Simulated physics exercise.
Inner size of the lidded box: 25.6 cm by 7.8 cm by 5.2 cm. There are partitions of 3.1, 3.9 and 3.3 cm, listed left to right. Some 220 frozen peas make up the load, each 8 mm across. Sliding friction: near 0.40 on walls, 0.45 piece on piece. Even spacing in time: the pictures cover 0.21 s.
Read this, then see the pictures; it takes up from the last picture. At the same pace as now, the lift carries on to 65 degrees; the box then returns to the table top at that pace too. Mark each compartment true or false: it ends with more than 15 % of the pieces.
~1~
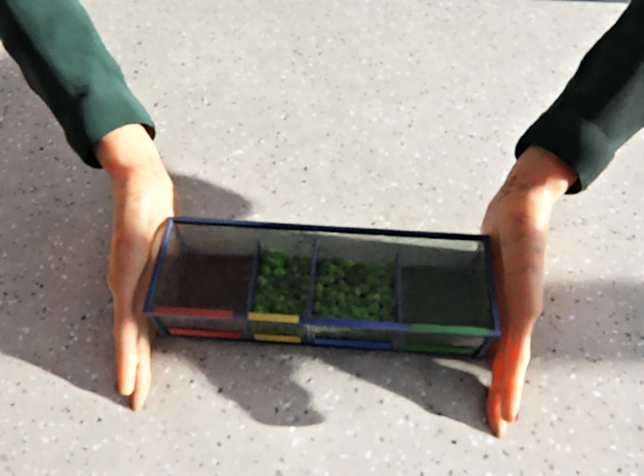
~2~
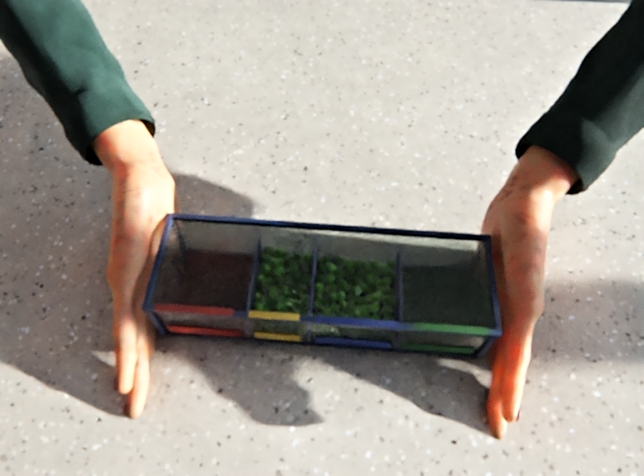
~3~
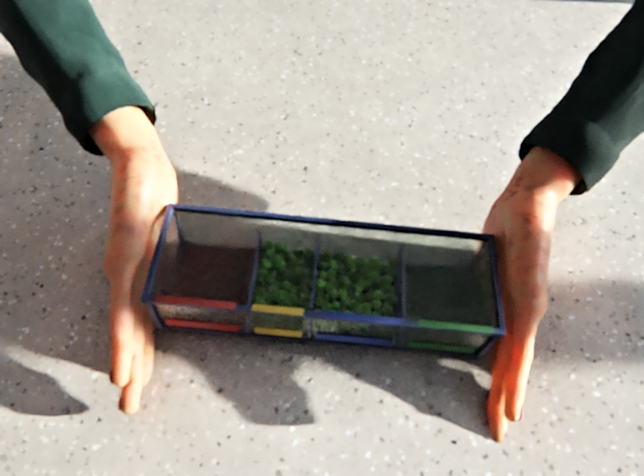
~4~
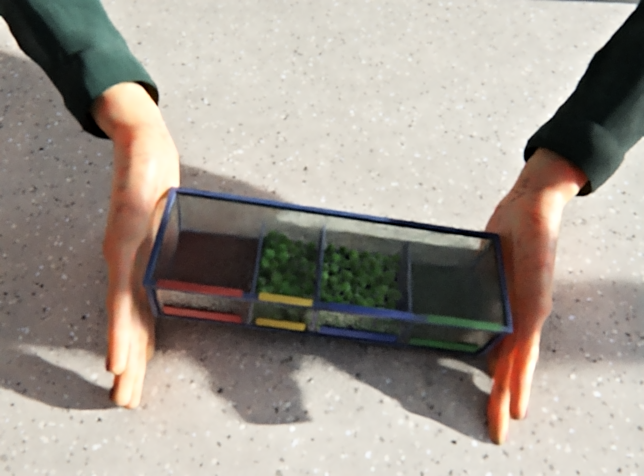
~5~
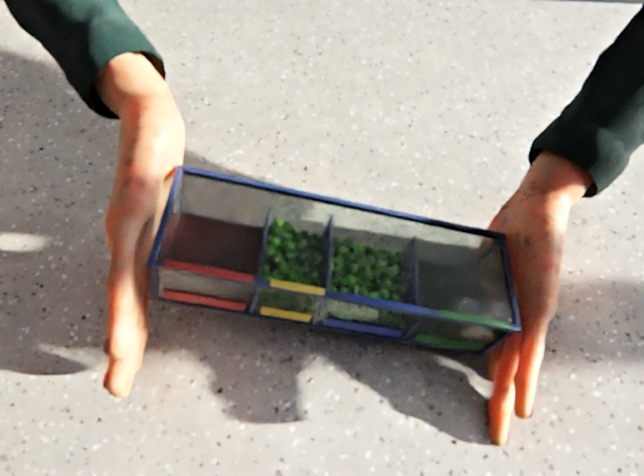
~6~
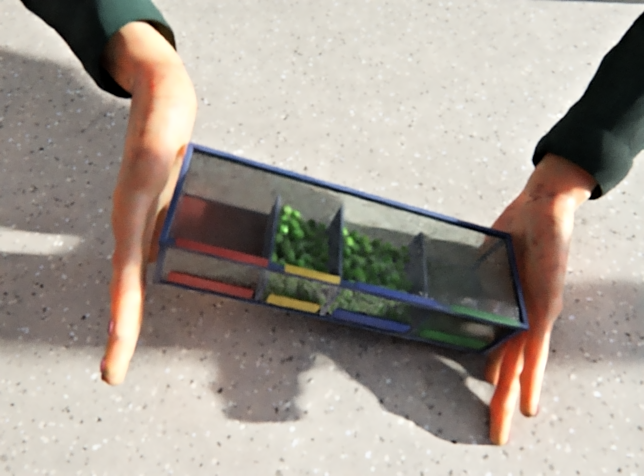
Red: False, blue: True, green: False, yellow: True.
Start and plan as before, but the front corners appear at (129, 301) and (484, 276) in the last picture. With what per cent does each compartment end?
That leaves red with 5 percent, blue with 50, green with 0 and yellow with 45 percent.
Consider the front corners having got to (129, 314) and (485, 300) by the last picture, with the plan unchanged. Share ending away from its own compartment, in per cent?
Roughly 5 per cent.
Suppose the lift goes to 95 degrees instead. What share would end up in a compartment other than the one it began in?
I'd estimate around 45 per cent.
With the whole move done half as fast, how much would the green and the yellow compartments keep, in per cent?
Green 0 %, yellow 50 %.
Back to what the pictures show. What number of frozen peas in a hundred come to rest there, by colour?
Per cent by colour - red 0, blue 55, green 0, yellow 45.
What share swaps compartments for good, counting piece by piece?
About 5 percent of it.
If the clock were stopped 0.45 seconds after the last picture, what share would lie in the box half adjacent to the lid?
Share: Approx. 10 %.
Then, 0.45 s after the last picture, tilt 63 degrees; blue 50 %, yellow 50 %.
Then, 0.75 s after the last picture, tilt 26 degrees; blue 55 %, yellow 45 %.
Then, 1.16 s after the last picture, tilt 0 degrees; blue 55 %, yellow 45 %.
In the end, red 0 %, blue 55 %, green 0 %, yellow 45 %.
